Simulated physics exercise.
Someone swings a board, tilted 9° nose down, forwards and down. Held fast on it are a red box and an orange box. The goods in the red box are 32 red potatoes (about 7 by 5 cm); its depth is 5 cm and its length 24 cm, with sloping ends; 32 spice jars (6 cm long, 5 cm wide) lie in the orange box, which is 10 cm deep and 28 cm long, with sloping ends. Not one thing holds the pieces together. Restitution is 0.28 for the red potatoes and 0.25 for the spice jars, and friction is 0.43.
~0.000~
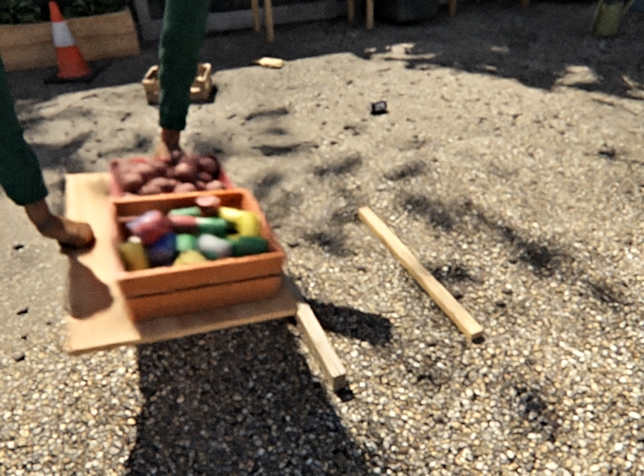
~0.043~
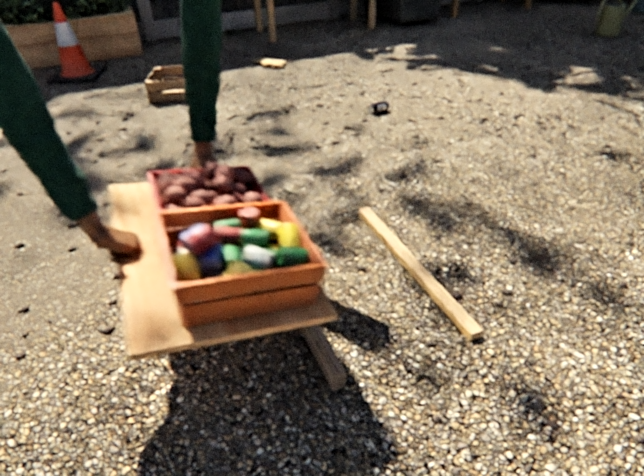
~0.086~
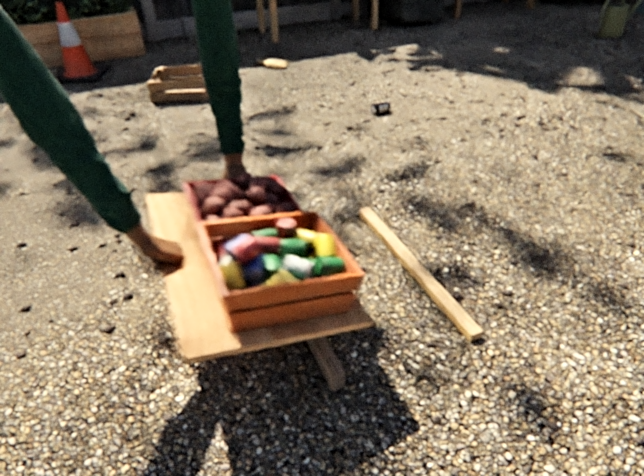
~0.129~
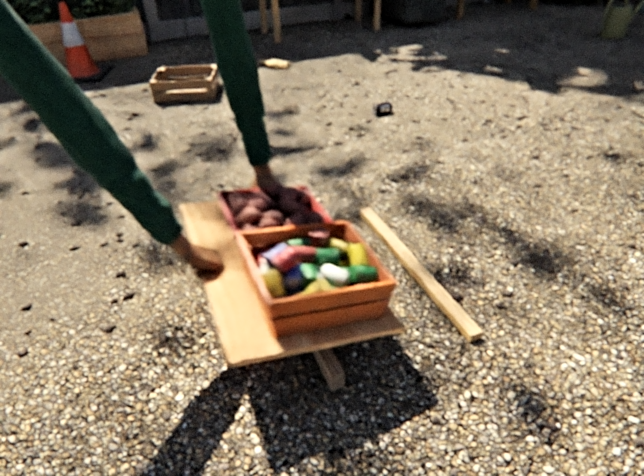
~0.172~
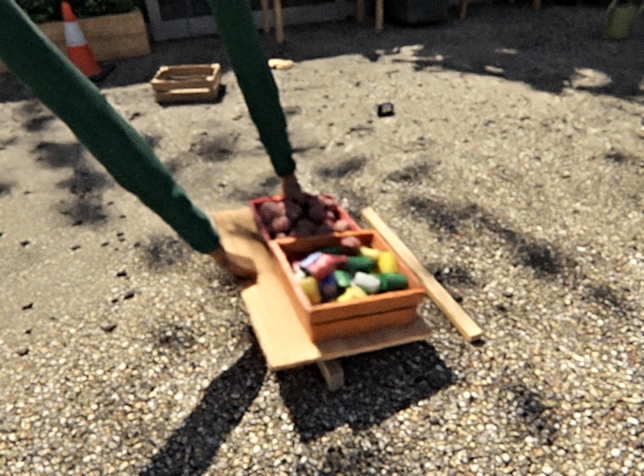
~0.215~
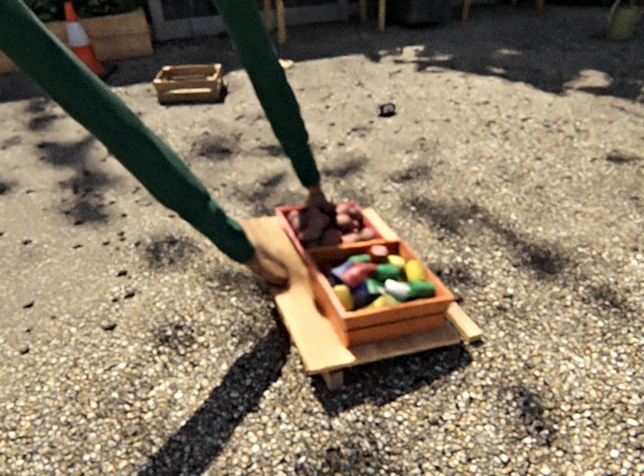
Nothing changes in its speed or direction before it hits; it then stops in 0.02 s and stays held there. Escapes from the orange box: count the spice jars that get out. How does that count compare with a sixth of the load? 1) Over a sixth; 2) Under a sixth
Under a sixth.
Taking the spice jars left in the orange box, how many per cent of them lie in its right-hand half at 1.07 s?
About 60 per cent.
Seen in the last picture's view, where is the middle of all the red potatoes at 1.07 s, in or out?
Near (365, 233) in pixels.
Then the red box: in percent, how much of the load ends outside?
Lost from the red box: 30 percent.
After 0.22 s, it lands.
After 0.30 s, 1 of 32 out of the red box and 0 of 32 out of the orange box.
After 0.42 s, 5 of 32 out of the red box and 0 of 32 out of the orange box.
After 0.64 s, 10 of 32 out of the red box and 1 of 32 out of the orange box.
Final count (at 1.07 s), 10 of 32 out of the red box and 1 of 32 out of the orange box. Asked share, 1 of 32, 3 per cent.
